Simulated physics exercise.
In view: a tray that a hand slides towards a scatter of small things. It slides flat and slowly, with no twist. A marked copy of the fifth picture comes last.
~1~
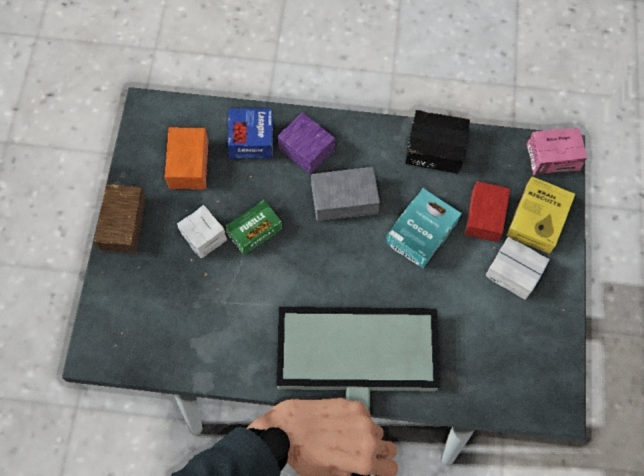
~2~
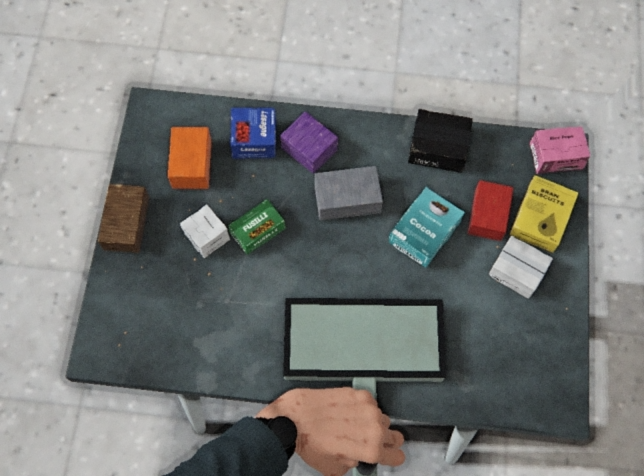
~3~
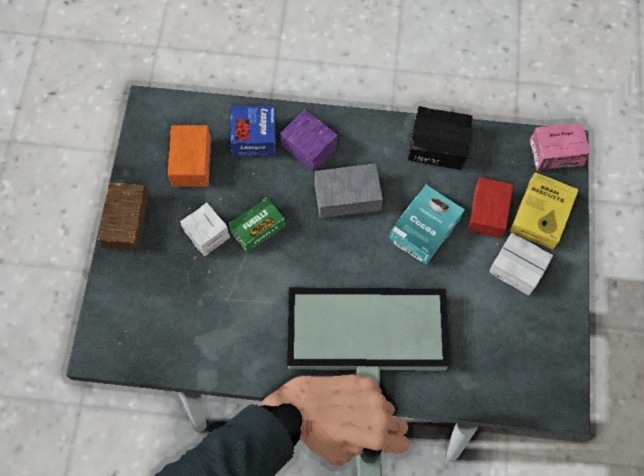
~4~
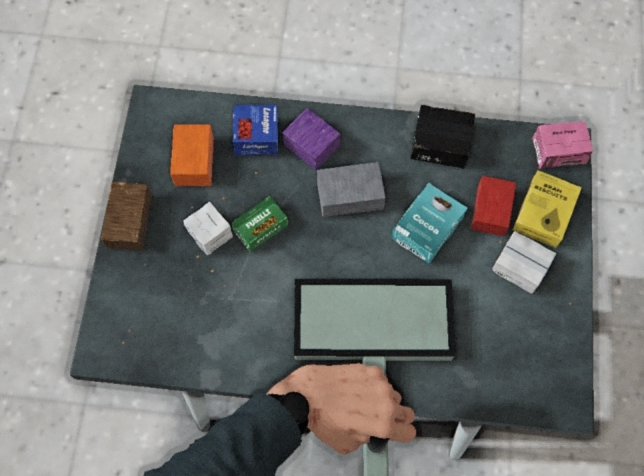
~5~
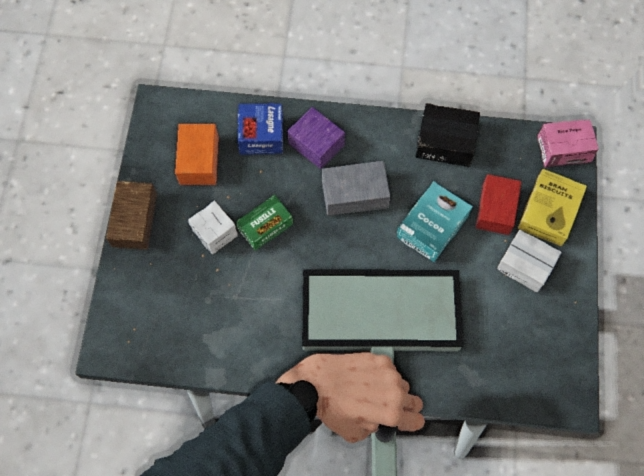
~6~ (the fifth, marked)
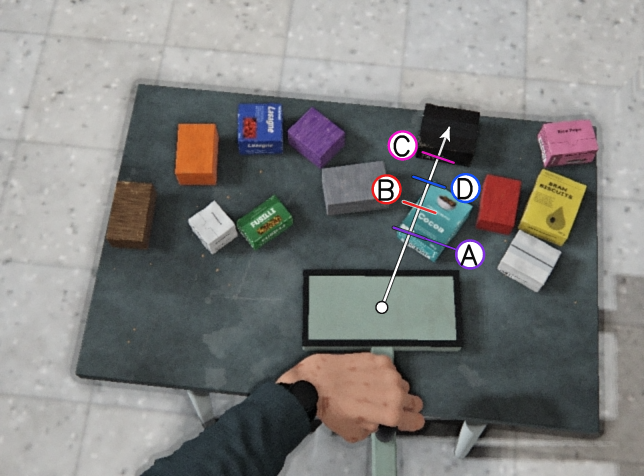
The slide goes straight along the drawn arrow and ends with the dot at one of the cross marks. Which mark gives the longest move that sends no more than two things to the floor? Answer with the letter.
At C, and not beyond.
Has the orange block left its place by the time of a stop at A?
No.
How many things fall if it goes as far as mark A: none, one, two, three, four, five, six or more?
By then, none.
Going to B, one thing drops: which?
It is the black box.
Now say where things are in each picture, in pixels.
The first frame shows red block (487, 212); pink packet (556, 151); blue packet (251, 133).
The second frame shows tray (365, 337); grey block (348, 194).
The third frame shows tray (368, 327); purple block (310, 140).
The fourth frame shows tray (374, 317); black box (443, 136).
The fifth frame shows tray (382, 308); white box (528, 261); orange block (198, 154); white packet (214, 228).
On the marked copy, A at (409, 233); B at (420, 207); C at (438, 158); D at (429, 182); the arrow from (382, 307) to (449, 128); the white dot at (382, 307).
Taking C. A third of the way, tray (402, 254); turquoise box (432, 185); brown block (132, 216).
Two thirds of the way, tray (423, 200); black box over the edge; turquoise box (440, 138).
When it is over, tray (437, 162); black box over the edge; turquoise box over the edge; two fallen.
As for the rest, A is within the limit but short; B is within the limit but short; D is within the limit but short.
